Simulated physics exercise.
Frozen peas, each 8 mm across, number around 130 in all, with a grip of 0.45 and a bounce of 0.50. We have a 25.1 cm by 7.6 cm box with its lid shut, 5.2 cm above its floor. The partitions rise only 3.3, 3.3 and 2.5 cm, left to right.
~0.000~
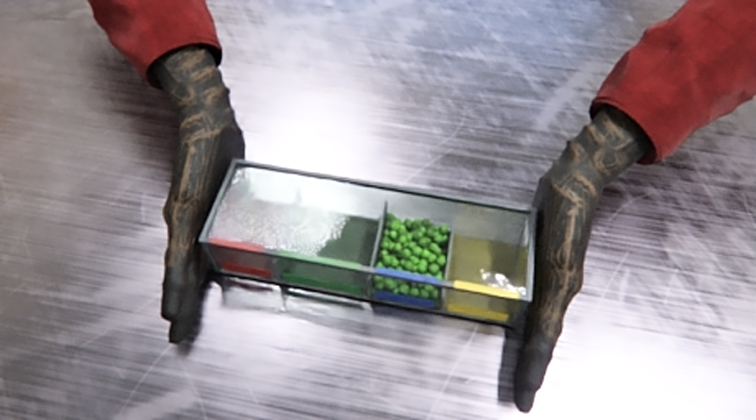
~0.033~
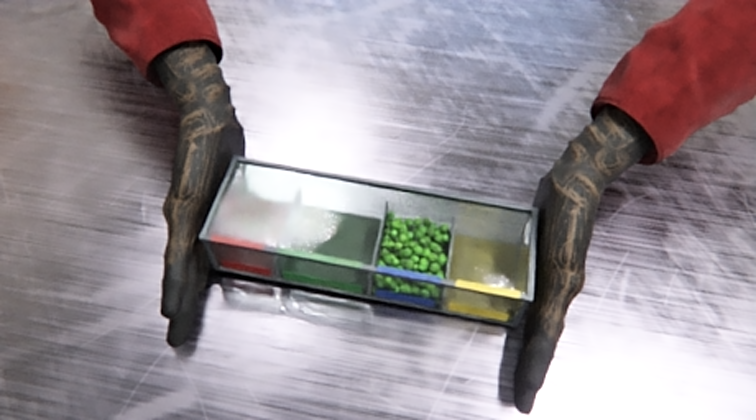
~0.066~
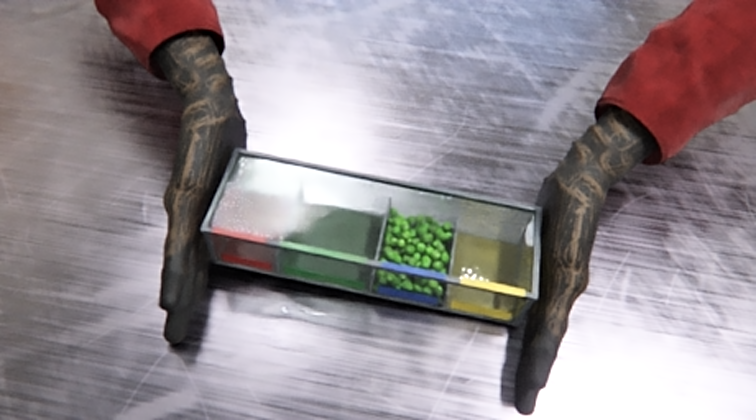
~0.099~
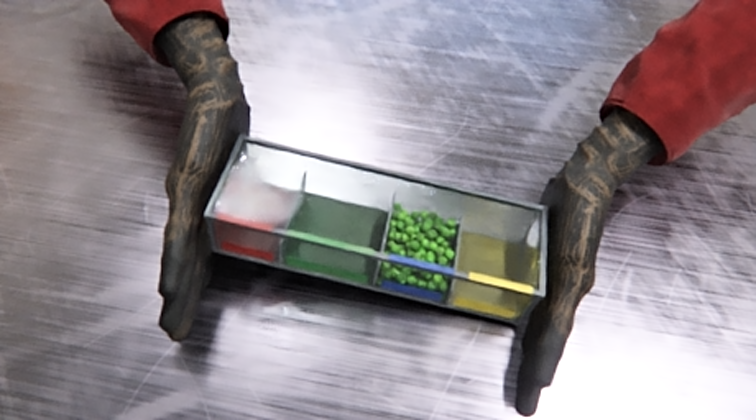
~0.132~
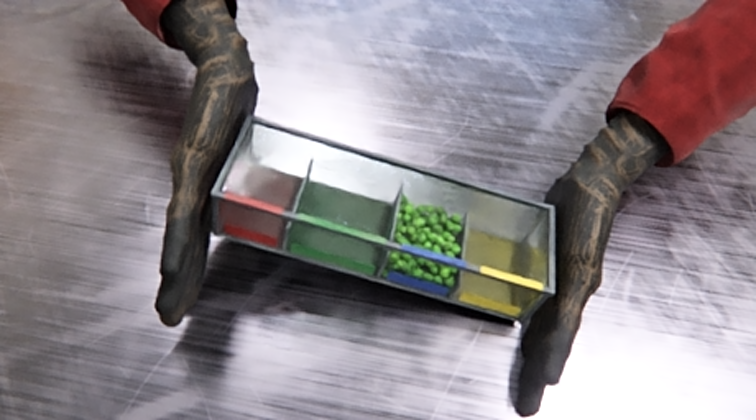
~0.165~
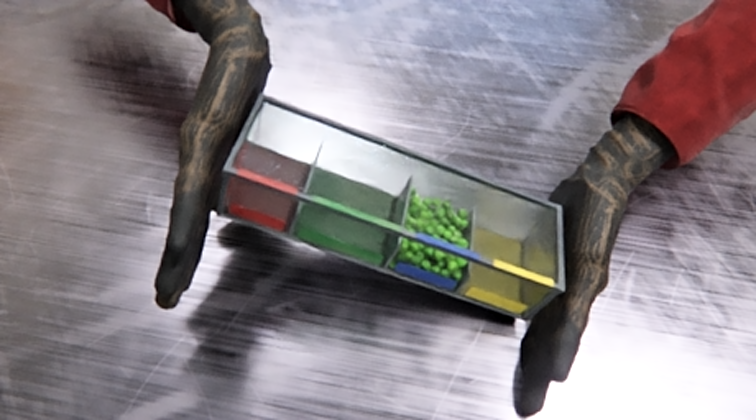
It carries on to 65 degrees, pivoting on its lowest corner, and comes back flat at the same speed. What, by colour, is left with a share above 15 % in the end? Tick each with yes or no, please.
Red - no; blue - yes; green - no; yellow - yes.
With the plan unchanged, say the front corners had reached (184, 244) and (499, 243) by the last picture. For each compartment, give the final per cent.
Red 5 %, blue 65 %, green 30 %, yellow 0 %.
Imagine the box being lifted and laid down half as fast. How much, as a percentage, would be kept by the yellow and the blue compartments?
Yellow 20 %, blue 80 %.
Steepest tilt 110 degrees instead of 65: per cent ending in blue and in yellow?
With that change it's blue at 5 per cent and yellow at 95 per cent.
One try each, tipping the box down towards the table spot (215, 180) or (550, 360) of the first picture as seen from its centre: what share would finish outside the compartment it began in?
First try: About 30 percent; second try: About 25 percent.
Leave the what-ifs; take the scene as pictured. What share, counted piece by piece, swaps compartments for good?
It works out to about 25 per cent.
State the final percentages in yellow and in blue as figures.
The yellow one gets 25 per cent and the blue one 75 per cent.
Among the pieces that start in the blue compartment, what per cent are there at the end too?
Some 70 percent.
After 0.53 s, tilt 64 degrees; blue 95 %, yellow 5 %.
After 0.77 s, tilt 25 degrees; blue 75 %, yellow 25 %.
Then, at 1.12 s, tilt 0 degrees; blue 75 %, yellow 25 %.
In the end, at 1.4 s, red 0 %, blue 75 %, green 0 %, yellow 25 %.
